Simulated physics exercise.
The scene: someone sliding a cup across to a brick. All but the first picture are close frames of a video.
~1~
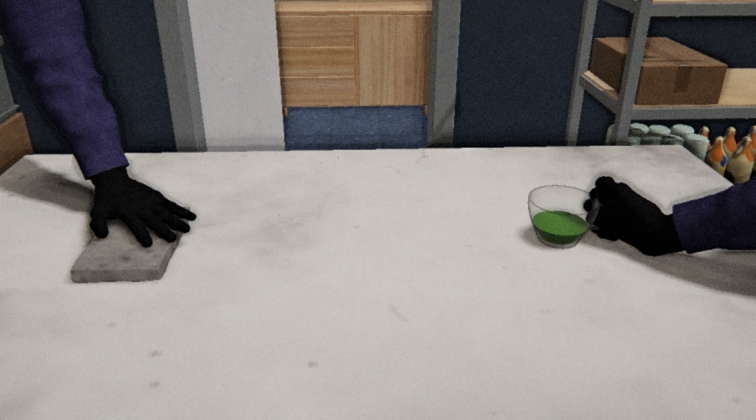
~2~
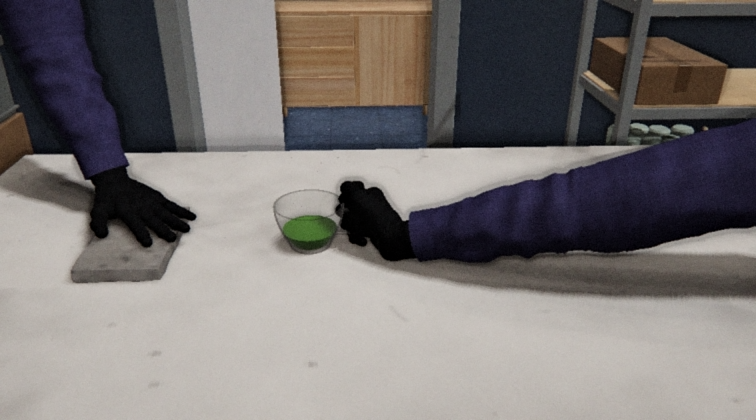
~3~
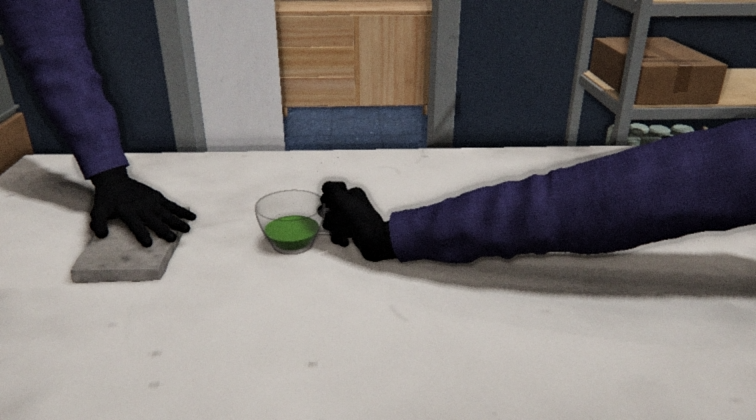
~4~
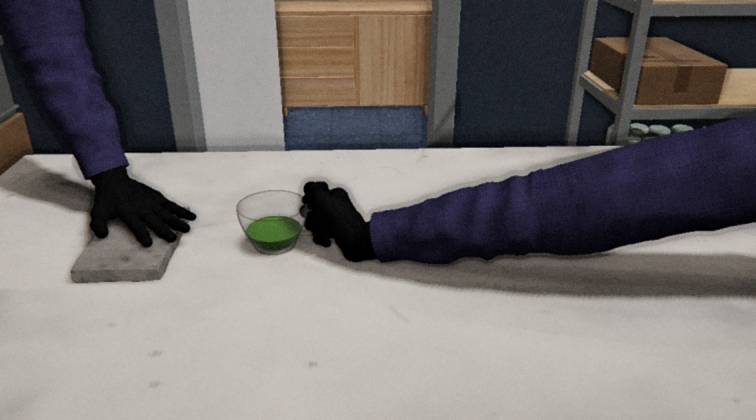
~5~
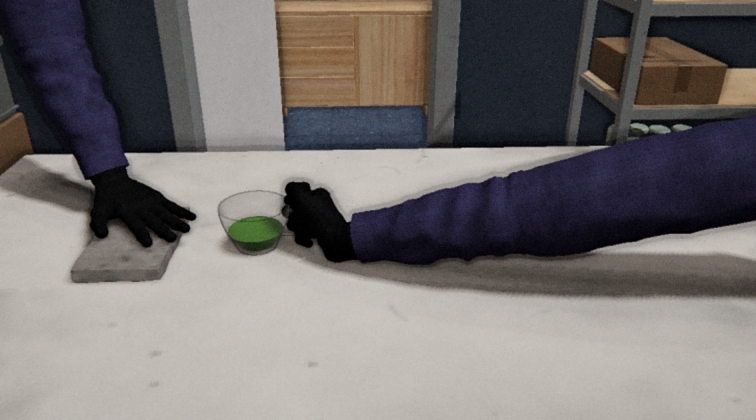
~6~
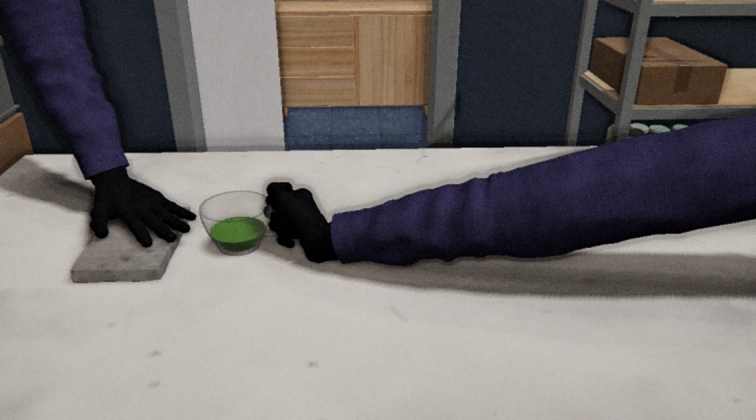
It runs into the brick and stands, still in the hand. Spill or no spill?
At the stop the cup stays dry outside.
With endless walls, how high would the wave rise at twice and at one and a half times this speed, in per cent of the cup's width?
Near 50 and 35 in a hundred.
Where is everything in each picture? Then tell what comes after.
The first picture shows at rest; cup (561, 217) about a third full; brick (136, 241).
The second picture shows under way; cup about a third full, surface at (310, 228).
The third picture shows a step of some 20 px; cup (291, 223) about a third full.
The fourth picture shows a step of some 20 px; cup about a third full, surface at (274, 229).
The fifth picture shows a step of some 20 px; cup (255, 223) about a third full.
The sixth picture shows a step of some 20 px; cup about a third full, surface at (238, 230); brick (136, 241).
A moment on, the cup meets the brick.
Further on, the green juice surges up the wall; the wave climbs under half way to the rim.
When it is over, the cup stands at the brick; all is still inside.
